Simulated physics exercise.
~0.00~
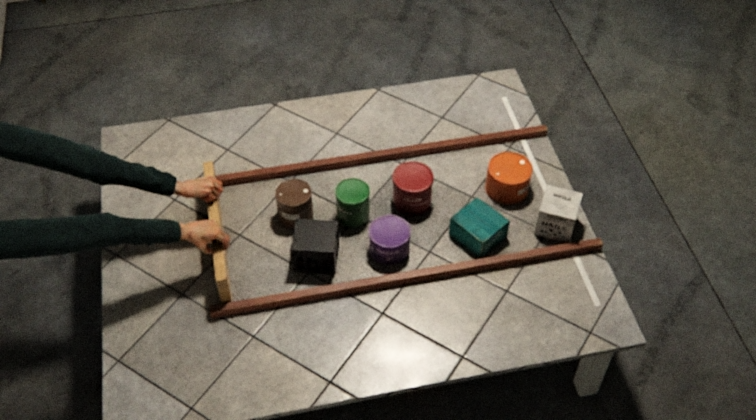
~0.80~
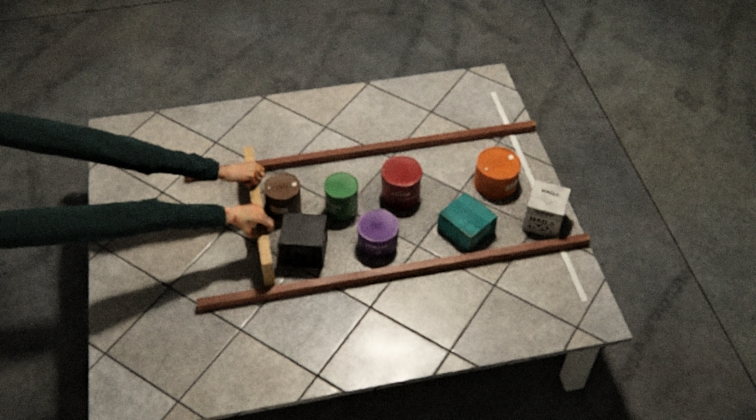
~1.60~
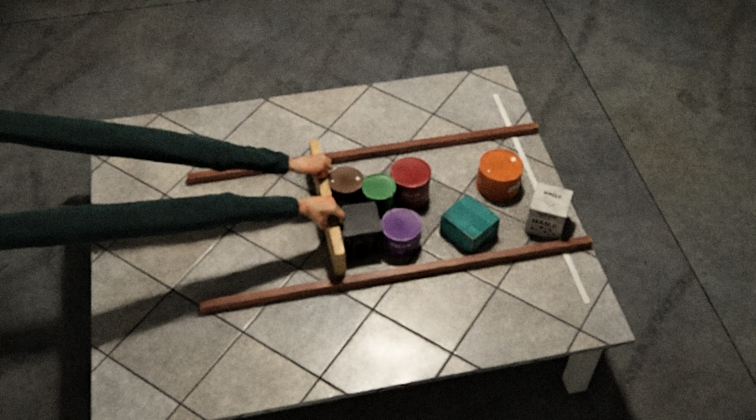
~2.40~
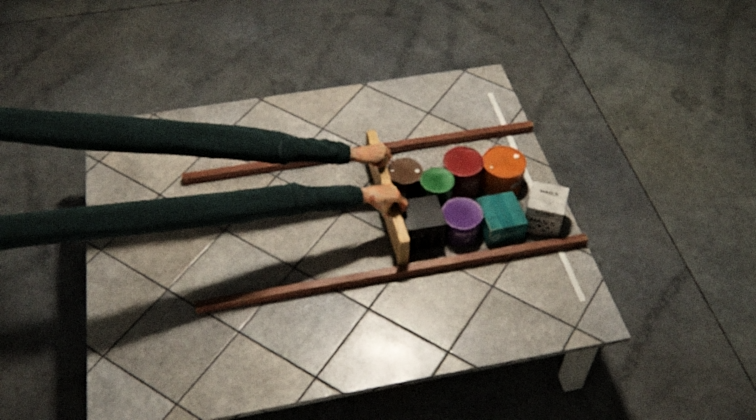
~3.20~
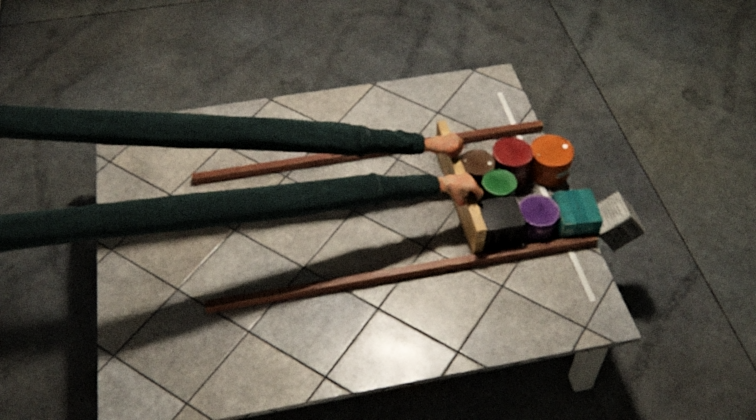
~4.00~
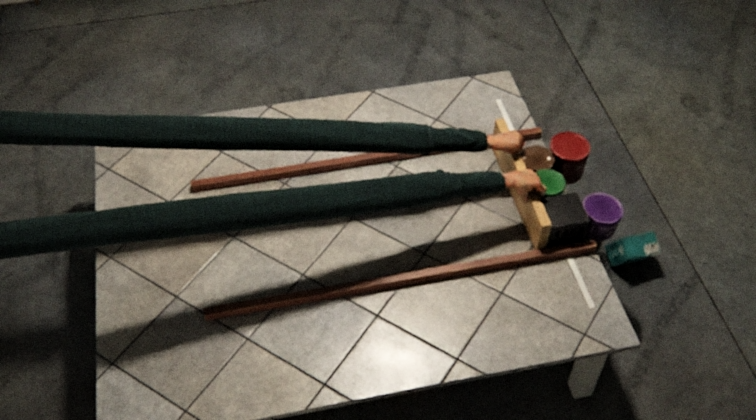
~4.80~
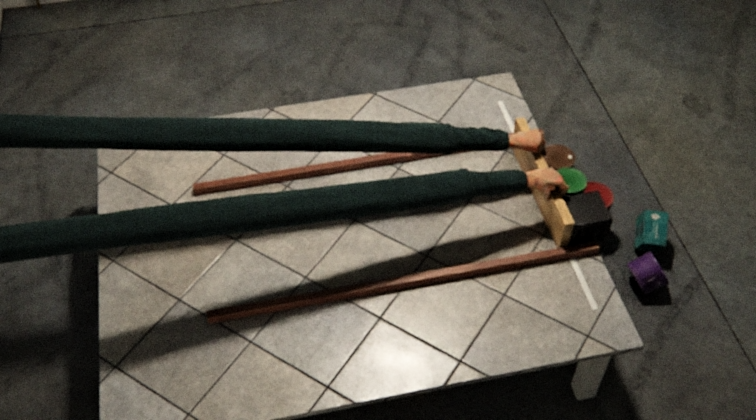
Two hands pushed a wooden plank to the right between two rails on a low tiled table, gathering the tubs and boxes together until the white box, orange tub, turquoise parcel, red tub and purple tub went off the far edge.
